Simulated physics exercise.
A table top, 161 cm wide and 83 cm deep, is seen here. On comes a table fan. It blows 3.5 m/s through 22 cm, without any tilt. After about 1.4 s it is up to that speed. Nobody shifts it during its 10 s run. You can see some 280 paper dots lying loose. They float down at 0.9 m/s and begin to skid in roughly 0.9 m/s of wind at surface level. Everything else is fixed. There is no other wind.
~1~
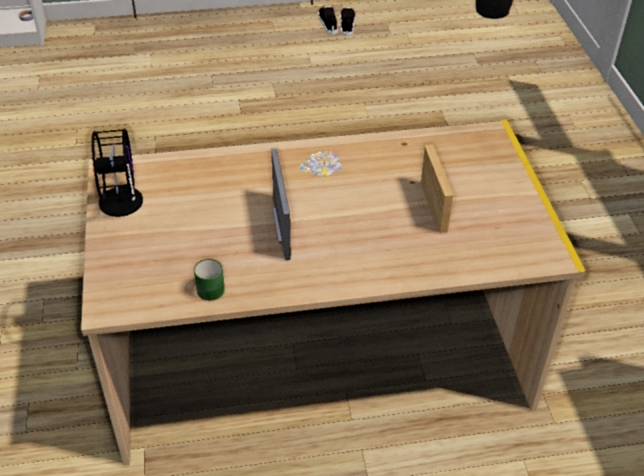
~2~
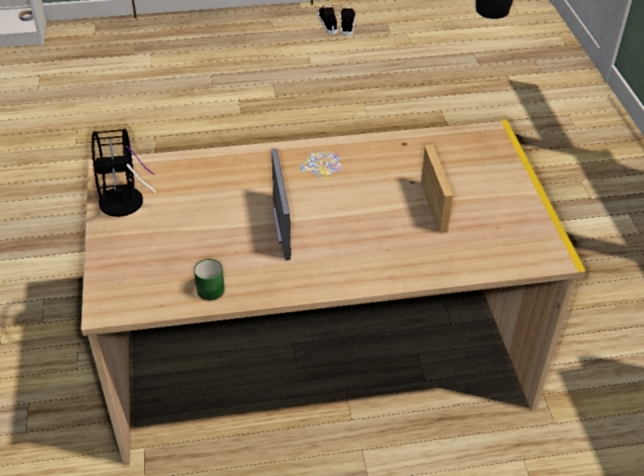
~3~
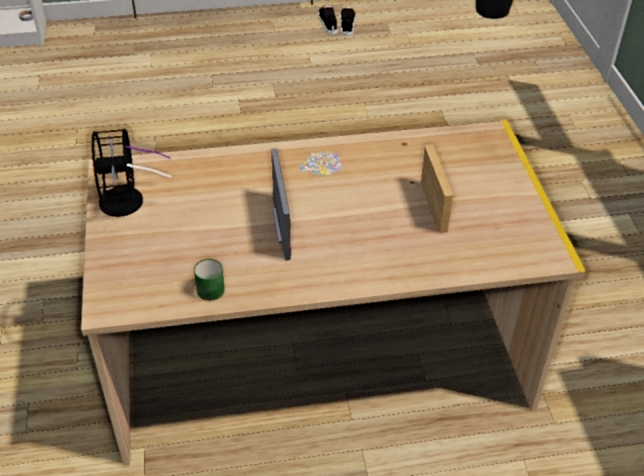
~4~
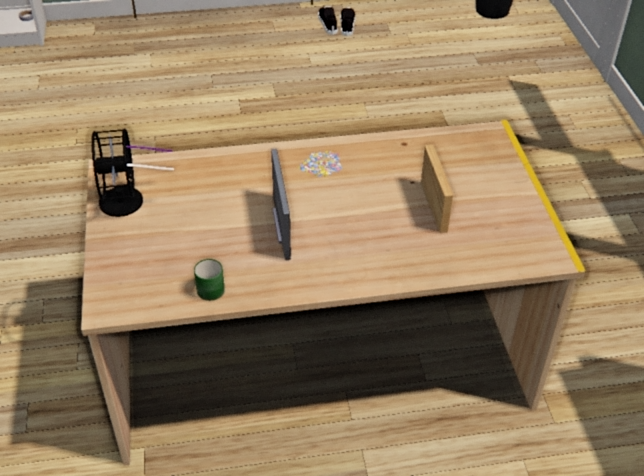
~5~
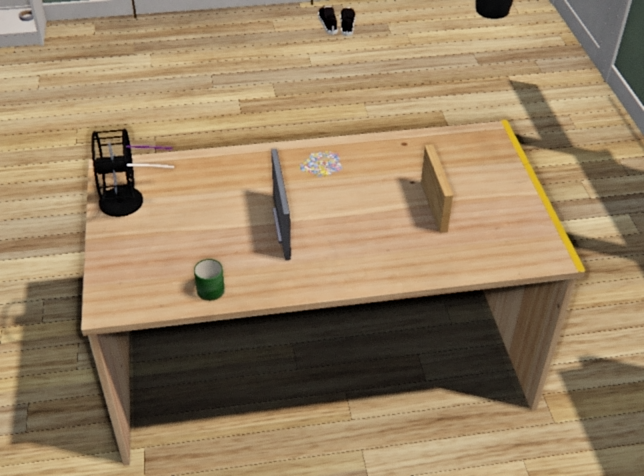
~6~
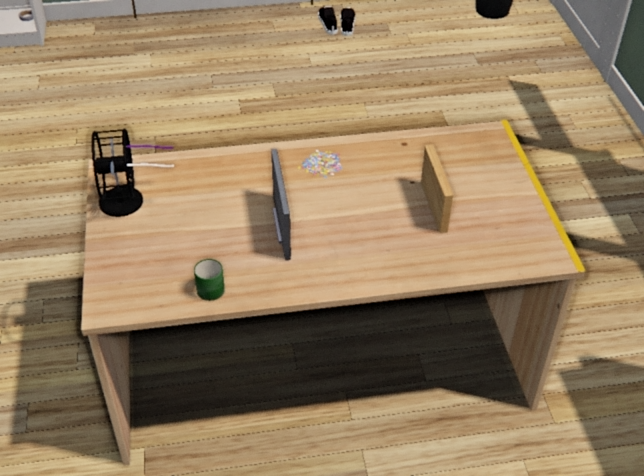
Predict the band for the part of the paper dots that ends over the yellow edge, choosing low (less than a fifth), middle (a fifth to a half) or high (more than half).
The band is middle, a fifth to a half.
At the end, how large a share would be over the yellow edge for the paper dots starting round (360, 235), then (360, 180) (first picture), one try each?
Results, one try each: 5 %, 70 %.
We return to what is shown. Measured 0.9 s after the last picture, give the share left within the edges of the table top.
About 15 per cent remain.
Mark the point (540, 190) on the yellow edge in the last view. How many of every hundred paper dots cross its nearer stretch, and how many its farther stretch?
I'd put near 2 percent on the nearer stretch and close to 30 percent on the farther one.
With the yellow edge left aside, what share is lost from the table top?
That lands at some 60 %.
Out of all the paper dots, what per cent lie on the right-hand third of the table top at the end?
It comes out near 2 in a hundred.
Then, 0.9 s after the last picture, 21 % are over the yellow edge; the middle of those still in play is near (529, 162); 32 % have settled or left.
Then, 2.1 s after the last picture, 29 % are over the yellow edge; 93 % have settled or left.
Then, 4.4 s after the last picture, 31 % are over the yellow edge; 95 % have settled or left.
Then, 8.9 s after the last picture, at the end, 33 % are over the yellow edge.
